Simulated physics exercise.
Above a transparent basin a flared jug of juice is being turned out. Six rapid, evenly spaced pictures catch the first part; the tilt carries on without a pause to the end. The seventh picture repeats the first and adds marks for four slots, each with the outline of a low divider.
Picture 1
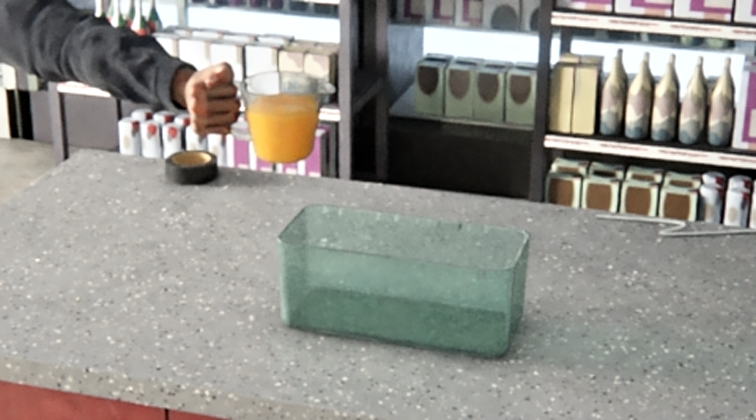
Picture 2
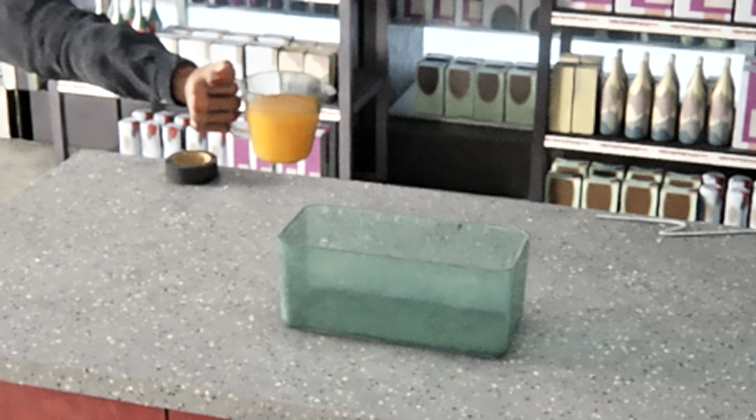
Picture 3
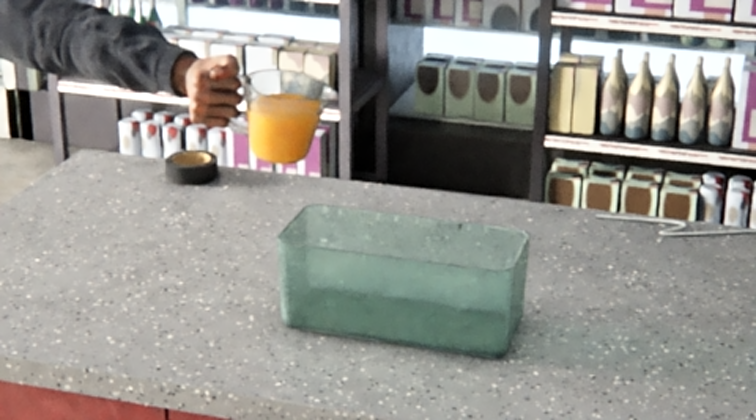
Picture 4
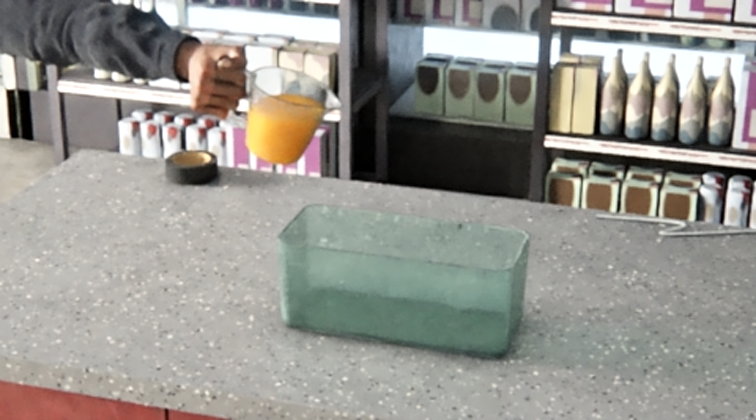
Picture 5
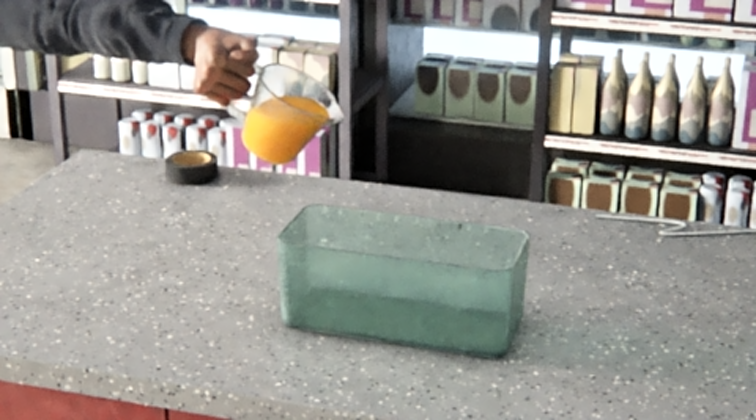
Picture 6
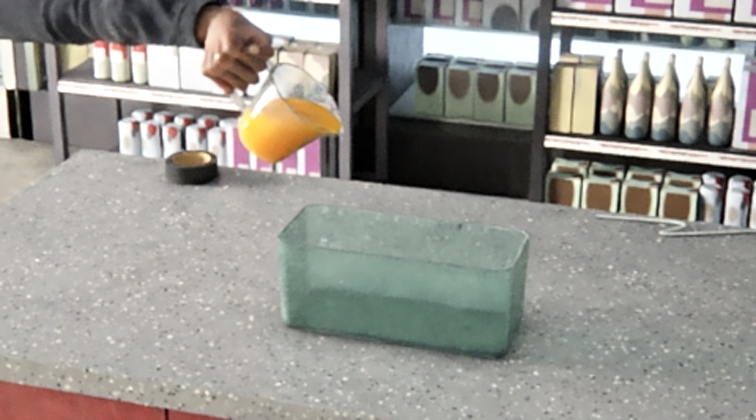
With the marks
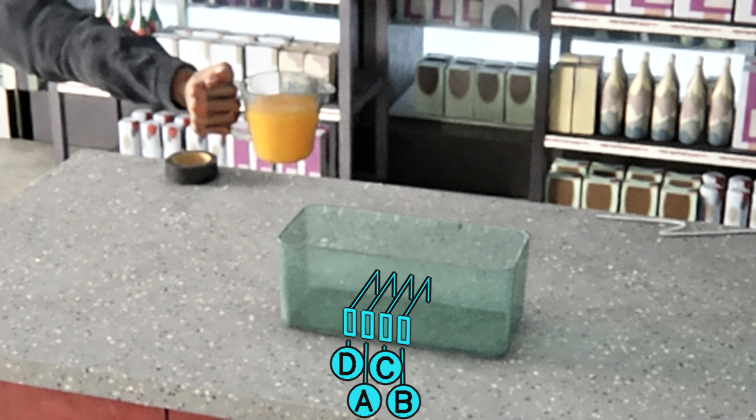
At a speckled grey shop counter, a hand gradually tilting a clear jug of orange juice rightward near a green transparent basin.
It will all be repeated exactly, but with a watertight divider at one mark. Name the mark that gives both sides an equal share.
D beats the others.
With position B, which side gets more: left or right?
The left side.
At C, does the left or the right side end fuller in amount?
The left one.
On the marked copy, A at (366, 343); B at (402, 349); C at (384, 346); D at (348, 341).
For position A, about 82 % ends left of the wall and 14 % right of it; 4 % is lost outside.
For position B, about 86 % ends left of the wall and 11 % right of it; 3 % is lost outside.
For position C, about 86 % ends left of the wall and 10 % right of it; 3 % is lost outside.
For position D, about 51 % ends left of the wall and 48 % right of it.
